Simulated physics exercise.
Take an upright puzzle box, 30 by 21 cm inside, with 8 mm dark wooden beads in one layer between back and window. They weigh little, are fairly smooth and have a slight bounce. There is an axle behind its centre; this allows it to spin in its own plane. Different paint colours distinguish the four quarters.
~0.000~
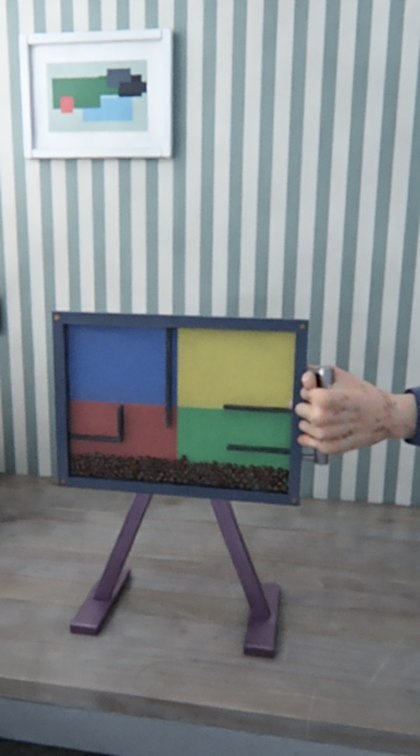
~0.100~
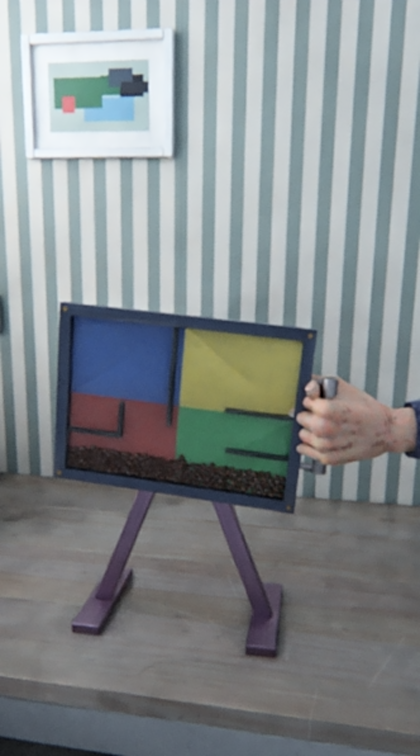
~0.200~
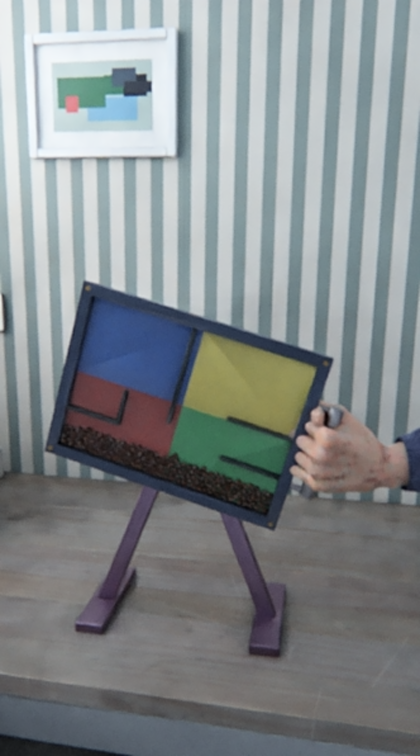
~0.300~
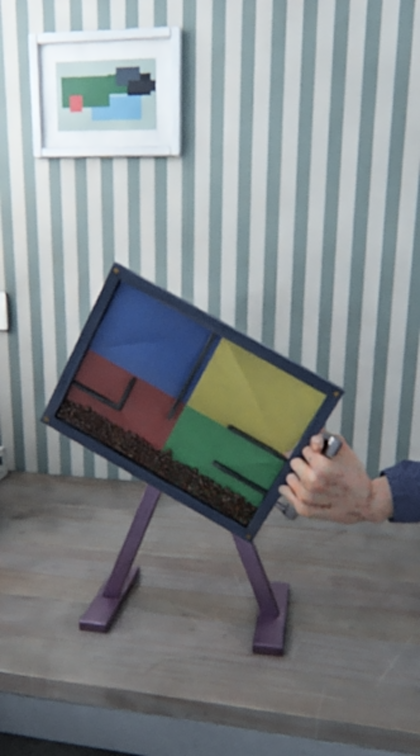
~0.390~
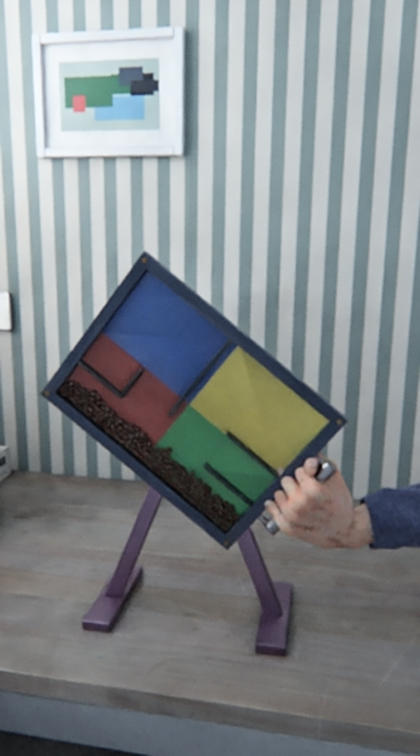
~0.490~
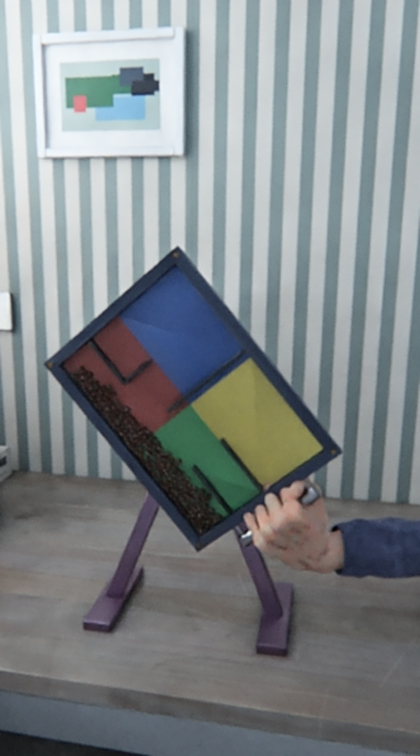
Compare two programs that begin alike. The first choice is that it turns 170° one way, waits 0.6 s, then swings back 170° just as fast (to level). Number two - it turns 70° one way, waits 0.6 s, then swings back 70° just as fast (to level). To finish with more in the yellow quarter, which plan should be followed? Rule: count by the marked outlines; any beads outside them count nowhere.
Choose the plan named earlier.
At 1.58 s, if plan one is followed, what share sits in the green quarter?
The share there is around 75 percent.
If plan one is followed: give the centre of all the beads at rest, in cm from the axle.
The middle sits around 9 cm right of it and 5 cm below it.
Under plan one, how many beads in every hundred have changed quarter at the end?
Around 60 percent.
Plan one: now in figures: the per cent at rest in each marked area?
Final shares - red quarter: 10 %, blue quarter: 0 %, green quarter: 65 %, yellow quarter: 25 %.
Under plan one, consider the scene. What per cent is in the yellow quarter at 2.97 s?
It works out at roughly 35 per cent.
Plan one. After 1.58 s, it stands 170° clockwise; the beads' middle is 10 cm left of and level with the centre; green 75 %, yellow 20 %.
After 2.97 s, it stands 85° clockwise; the beads' middle is in line with and 12 cm below the centre; green 65 %, yellow 35 %.
After 3.76 s, it stands level; the beads' middle is 11 cm right of and 3 cm below the centre; green 65 %, yellow 35 %.
Settled by 4.9 s, it stands level; red 10 %, blue 0 %, green 65 %, yellow 25 %.
Plan two would end with red 10 %, blue 0 %, green 90 %, yellow 0 %.
